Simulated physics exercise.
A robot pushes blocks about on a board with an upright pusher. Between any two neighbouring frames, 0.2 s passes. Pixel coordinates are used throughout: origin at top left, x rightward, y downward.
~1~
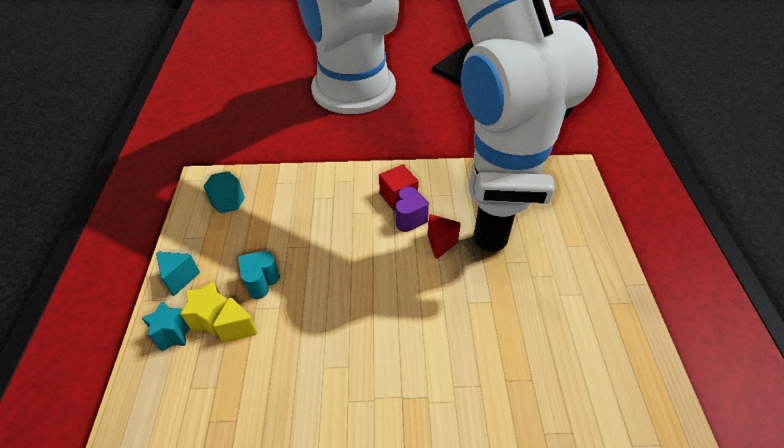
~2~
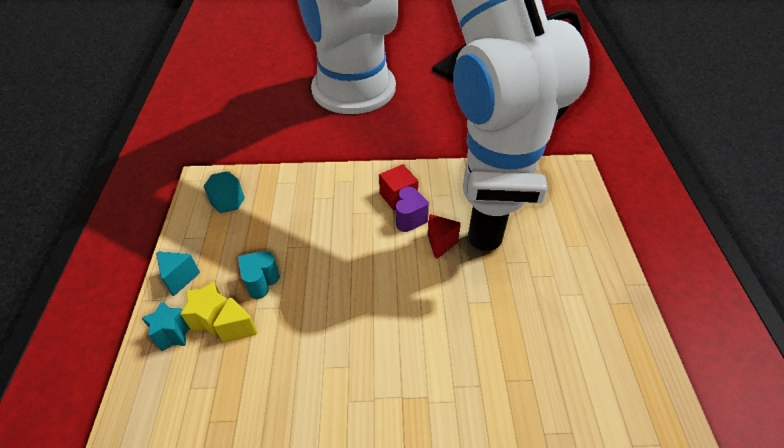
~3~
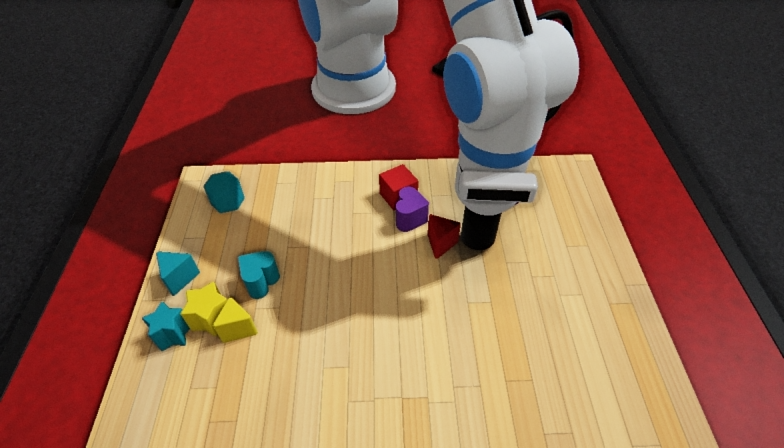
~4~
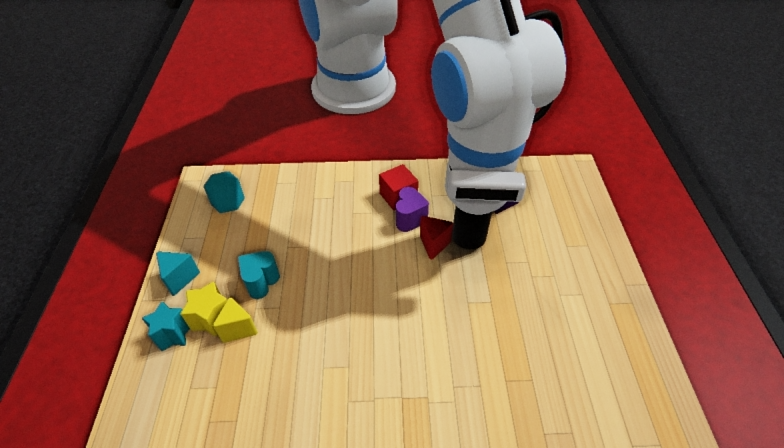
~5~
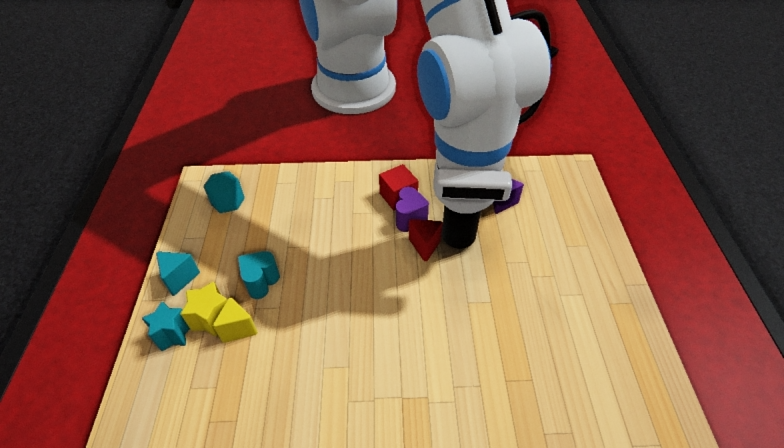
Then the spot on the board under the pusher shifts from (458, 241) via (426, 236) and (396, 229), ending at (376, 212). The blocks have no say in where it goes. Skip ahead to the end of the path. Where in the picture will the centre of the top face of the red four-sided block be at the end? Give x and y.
Most likely (387, 164).
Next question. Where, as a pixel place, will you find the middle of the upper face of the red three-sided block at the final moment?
If I read the scene right, the answer is (392, 234).
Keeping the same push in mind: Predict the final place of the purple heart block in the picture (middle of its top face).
Just about (357, 177).
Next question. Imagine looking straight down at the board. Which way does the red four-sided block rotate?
Overhead view: Clockwise.
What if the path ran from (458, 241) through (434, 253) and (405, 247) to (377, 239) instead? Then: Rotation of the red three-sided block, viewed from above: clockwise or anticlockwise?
The turn is anti-clockwise.
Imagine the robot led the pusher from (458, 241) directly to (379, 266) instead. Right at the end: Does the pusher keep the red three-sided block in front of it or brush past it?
Still leading.
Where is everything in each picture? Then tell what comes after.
Tip of the pusher at (491, 238), middles of tops, red four-sided block at (398, 177), purple heart block at (411, 200), red three-sided block at (443, 225), purple three-sided block hidden, in the first picture.
Pusher at (485, 238), nothing pushed, in the second picture.
Pusher at (478, 237), nothing pushed, in the third picture.
Pusher at (469, 236), red three-sided block at (436, 226), in the fourth picture.
Pusher at (459, 235), red four-sided block at (398, 177), purple heart block at (411, 200), red three-sided block at (426, 227), purple three-sided block partly hidden, in the fifth picture.
What follows on the original path. One third of the way, pusher at (425, 230); red four-sided block at (397, 175); purple heart block at (406, 198); red three-sided block at (406, 232), turned 70° anticlockwise.
Two thirds of the way, pusher at (395, 224); red four-sided block at (389, 167), turned 45° clockwise; purple heart block at (380, 189), turned 25° clockwise; red three-sided block at (392, 234), turned 115° anticlockwise.
At the end, pusher at (376, 207); red four-sided block at (387, 164), turned 60° clockwise; purple heart block at (357, 177); red three-sided block at (392, 234), turned 115° anticlockwise; purple three-sided block unmoved.
